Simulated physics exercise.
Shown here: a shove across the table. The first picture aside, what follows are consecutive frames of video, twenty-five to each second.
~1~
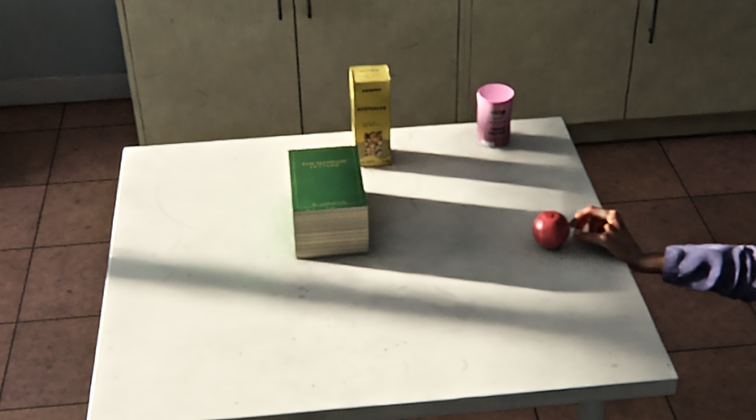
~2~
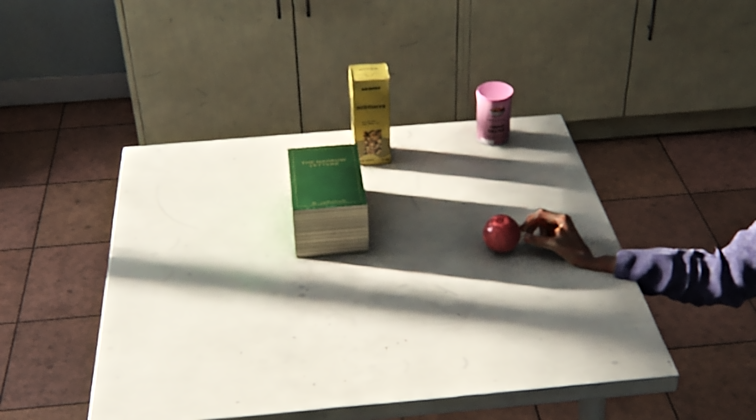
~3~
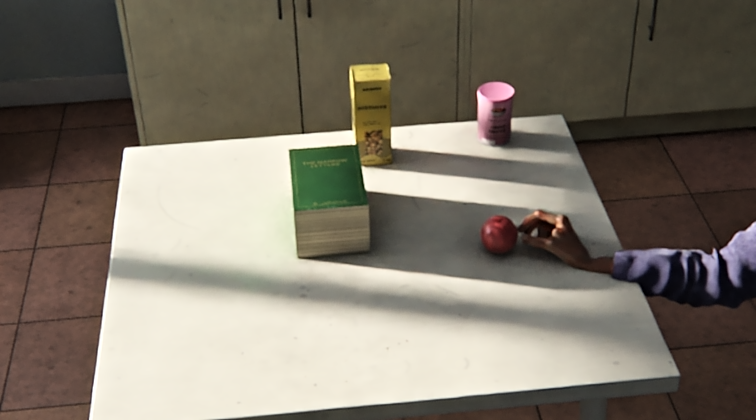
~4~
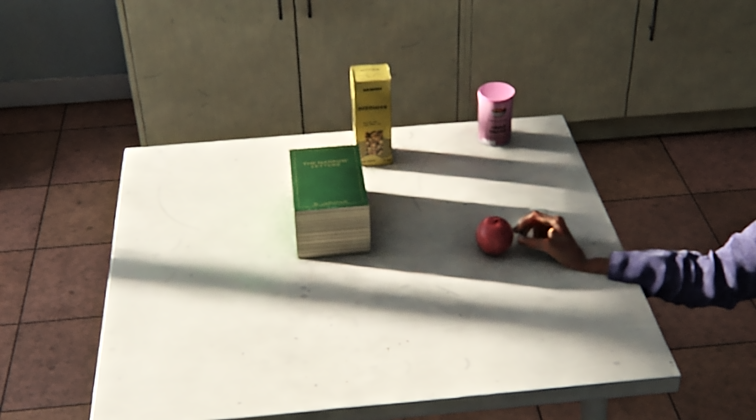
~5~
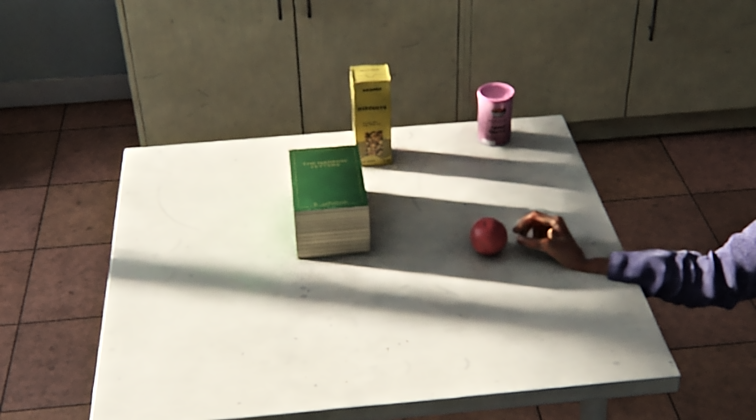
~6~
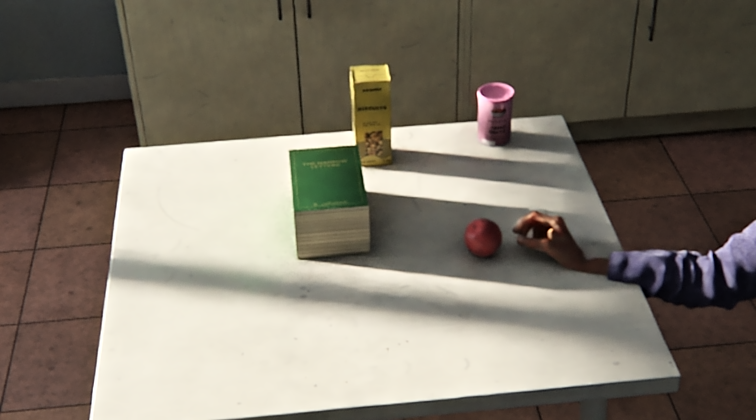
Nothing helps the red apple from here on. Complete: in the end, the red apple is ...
... on the table.
Then, 0.20 s after the last picture, red apple rolled about its own width near (459, 241).
Then, 0.40 s after the last picture, red apple rolled about its own width near (441, 243).
Then, 0.70 s after the last picture, red apple rolled well along near (425, 245).
At rest, moved from the start, red apple. Seen from the same camera at the end, red apple near (421, 246).
